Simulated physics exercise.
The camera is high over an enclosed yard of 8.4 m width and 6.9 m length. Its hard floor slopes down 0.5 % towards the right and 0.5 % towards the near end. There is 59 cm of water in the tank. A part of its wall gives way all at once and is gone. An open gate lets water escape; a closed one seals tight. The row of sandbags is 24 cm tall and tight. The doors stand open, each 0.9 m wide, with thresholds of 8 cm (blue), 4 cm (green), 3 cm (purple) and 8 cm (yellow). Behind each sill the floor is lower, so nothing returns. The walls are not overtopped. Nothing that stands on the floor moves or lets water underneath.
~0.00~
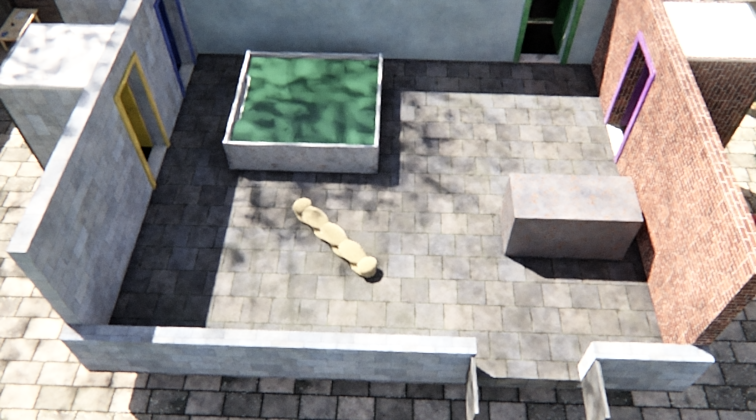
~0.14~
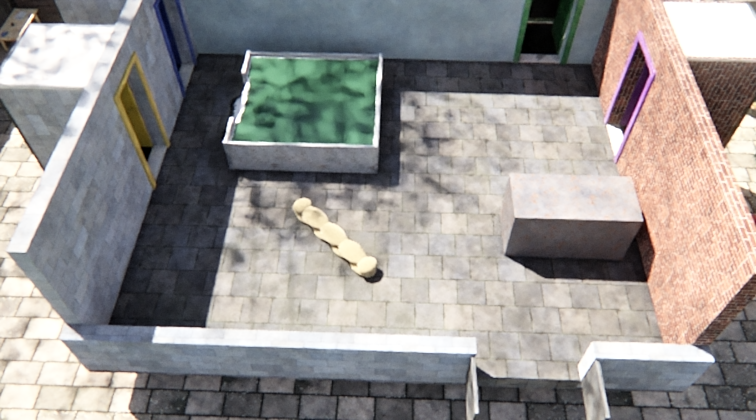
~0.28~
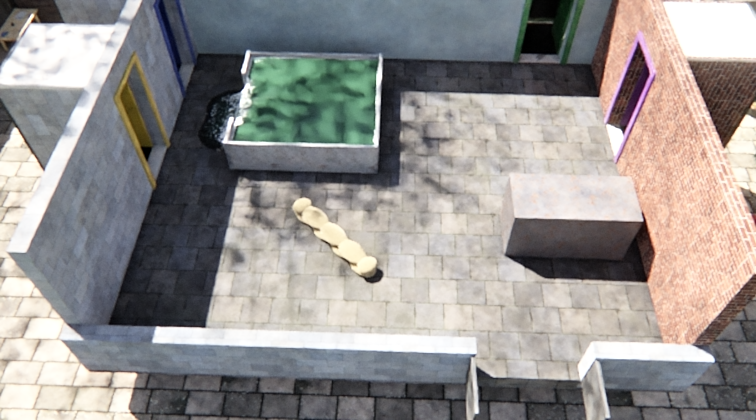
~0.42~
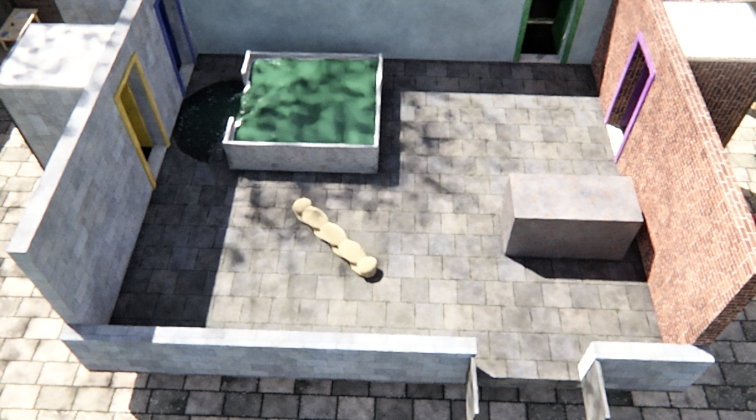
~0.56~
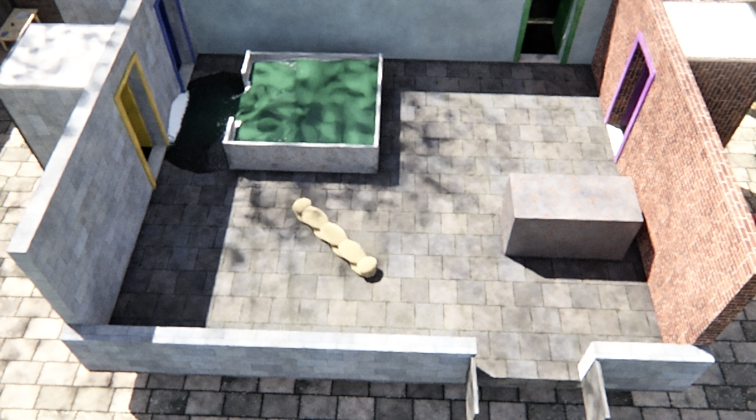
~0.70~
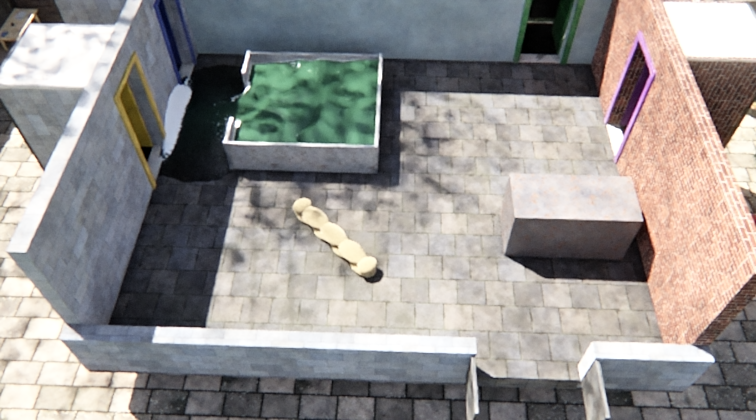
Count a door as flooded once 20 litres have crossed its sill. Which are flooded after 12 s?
Within that time: At the blue door it exceeds the limit; at the green door it stays under the limit; at the purple door it passes the limit; at the yellow door it goes over the limit.
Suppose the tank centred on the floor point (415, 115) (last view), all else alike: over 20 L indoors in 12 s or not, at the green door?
Against that limit: Green under.
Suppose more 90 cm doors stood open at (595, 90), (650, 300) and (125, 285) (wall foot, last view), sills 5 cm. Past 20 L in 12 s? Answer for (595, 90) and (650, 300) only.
In that order: Over, past it.
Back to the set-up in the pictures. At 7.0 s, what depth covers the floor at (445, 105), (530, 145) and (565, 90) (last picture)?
In that order: 1, 1 and 5 cm.
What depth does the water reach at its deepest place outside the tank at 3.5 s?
About 32 cm.
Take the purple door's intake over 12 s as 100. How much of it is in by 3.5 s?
About 0 per cent.
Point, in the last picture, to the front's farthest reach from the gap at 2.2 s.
Around (109, 325).
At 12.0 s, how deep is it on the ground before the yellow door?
Roughly 7.0 cm deep.
After 1.4 s water covers 10 % of the floor and is deepest (44 cm) near (177, 119); blue door 22 cm at the sill, 19 L in, green door not reached, purple door not reached, yellow door 18 cm at the sill, 9 L in.
After 2.2 s water covers 20 % of the floor and is deepest (42 cm) near (186, 119); blue door 22 cm at the sill, 75 L in, green door not reached, purple door not reached, yellow door 19 cm at the sill, 43 L in.
After 3.5 s water covers 35 % of the floor and is deepest (32 cm) near (197, 60); blue door 21 cm at the sill, 160 L in, green door not reached, purple door not reached, yellow door 15 cm at the sill, 91 L in.
After 7.0 s water covers 70 % of the floor and is deepest (19 cm) near (197, 60); blue door 14 cm at the sill, 277 L in, green door 3 cm at the sill, 0 L in, purple door 6 cm at the sill, 6 L in, yellow door 11 cm at the sill, 141 L in.
After 12.0 s water covers 90 % of the floor and is deepest (12 cm) near (635, 367); blue door 9 cm at the sill, 315 L in, green door 4 cm at the sill, 6 L in, purple door 6 cm at the sill, 37 L in, yellow door 7 cm at the sill, 151 L in.
